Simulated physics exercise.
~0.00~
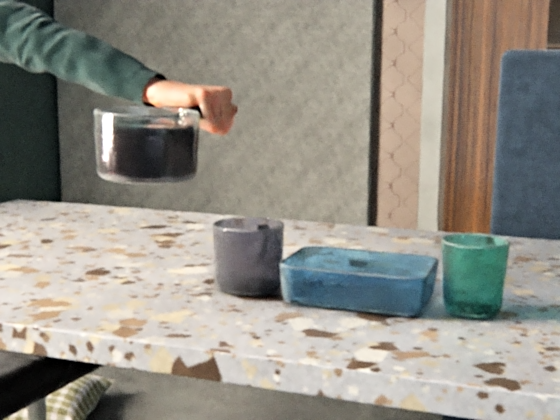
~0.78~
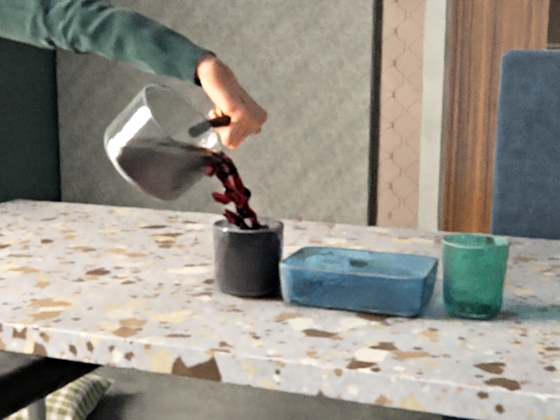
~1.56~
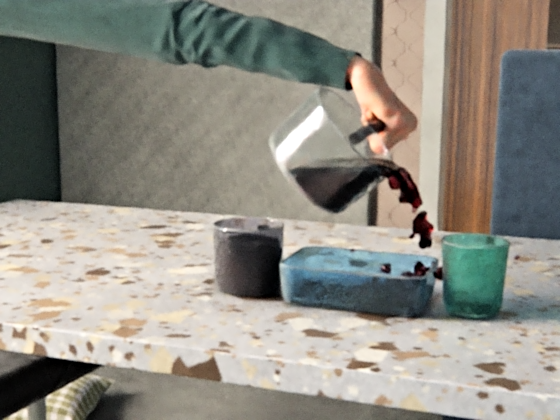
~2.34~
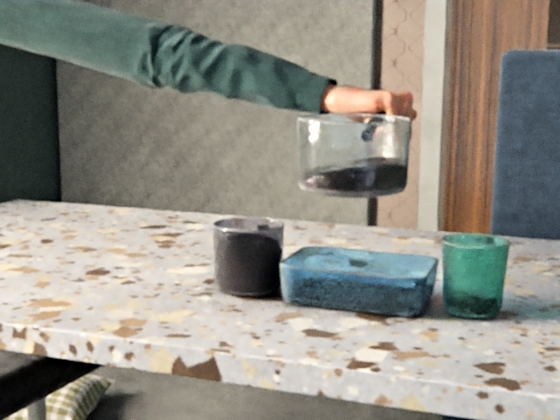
A hand tilting a clear saucepan, pouring dark wine into a left mug, then over a blue food box while moving right.
